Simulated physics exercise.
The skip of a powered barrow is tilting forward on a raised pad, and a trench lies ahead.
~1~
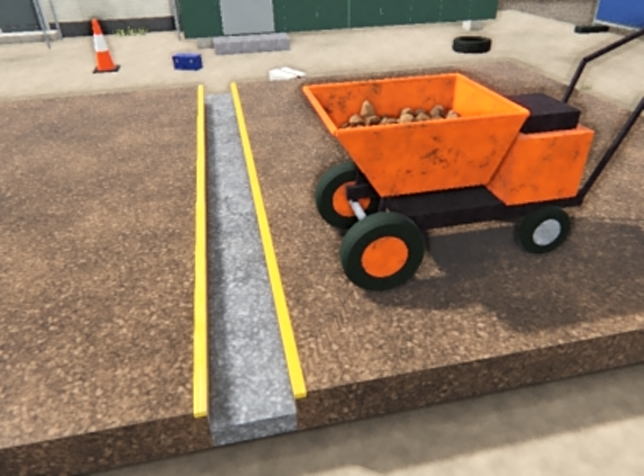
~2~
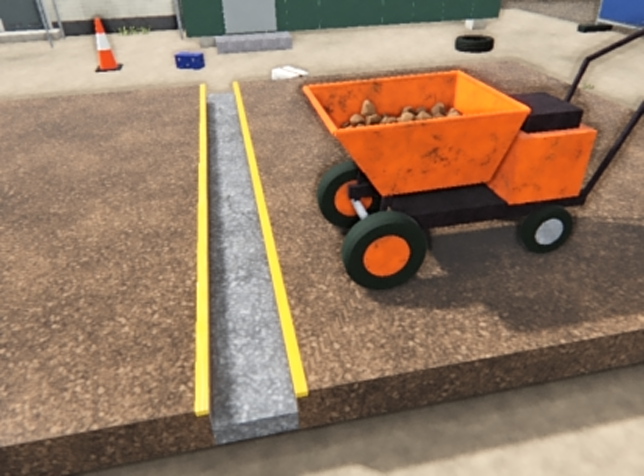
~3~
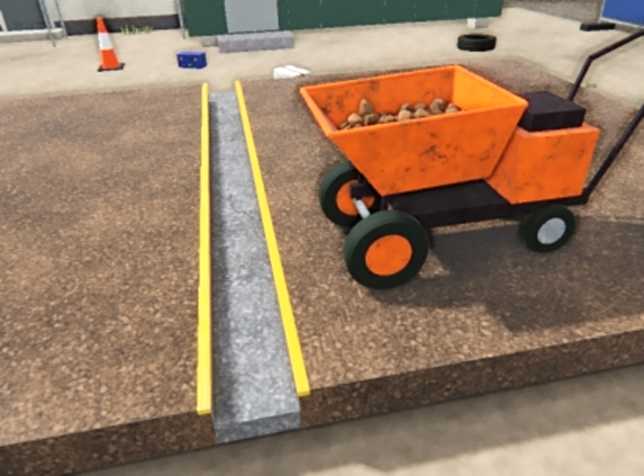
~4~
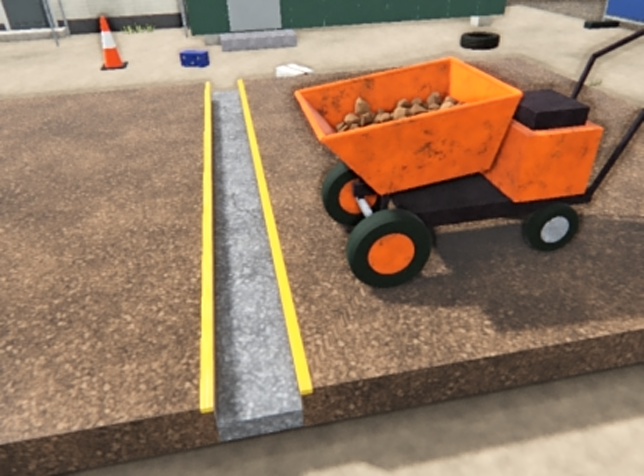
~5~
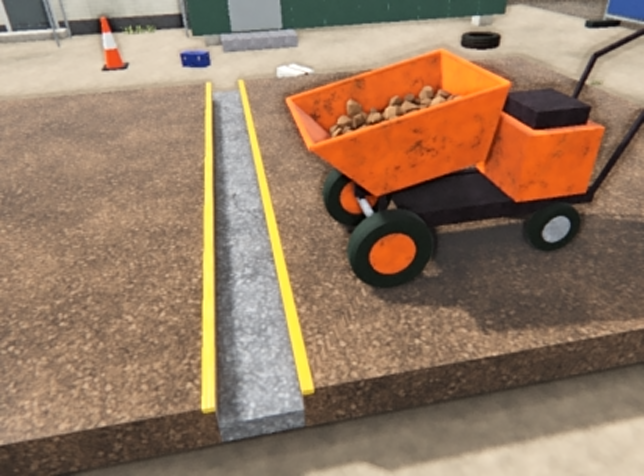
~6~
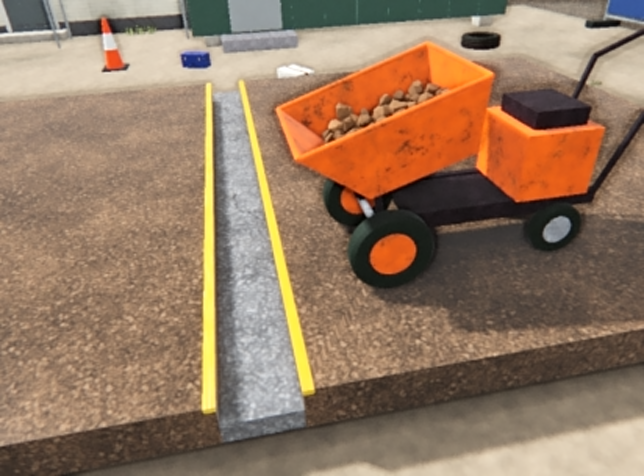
Orange skip of a powered barrow, loaded with brown clods, slowly tilting forward to the left beside a yellow-edged grey trench.
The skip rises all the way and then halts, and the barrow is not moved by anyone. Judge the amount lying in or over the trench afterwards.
Outside the trench is the minority of the load.
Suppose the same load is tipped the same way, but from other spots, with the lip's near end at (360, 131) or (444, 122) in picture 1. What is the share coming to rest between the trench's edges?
90 % and 20 %.
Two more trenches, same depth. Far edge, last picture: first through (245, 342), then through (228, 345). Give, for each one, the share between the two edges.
First one: 10 per cent; second one: 40 per cent.
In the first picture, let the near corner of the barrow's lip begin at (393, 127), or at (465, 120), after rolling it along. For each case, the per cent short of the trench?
First position: Some 10 percent; second position: Some 60 percent.
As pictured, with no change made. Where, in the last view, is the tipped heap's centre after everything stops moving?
Resting centre, last picture - approx. (228, 270).
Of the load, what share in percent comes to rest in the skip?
It works out to some 5 percent.
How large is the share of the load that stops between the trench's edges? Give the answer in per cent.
I'd estimate close to 70 per cent.
Soon, skip tipped steeply; all in the skip.
A while on, skip tipped steeply; most in the skip; a small part in or heaped over the trench.
Towards the end, skip tipped right over; about a quarter in the skip; about half in or heaped over the trench; about a quarter beyond it.
Finally, skip tipped right over; a small part in the skip; about two thirds in or heaped over the trench; about a quarter beyond it.
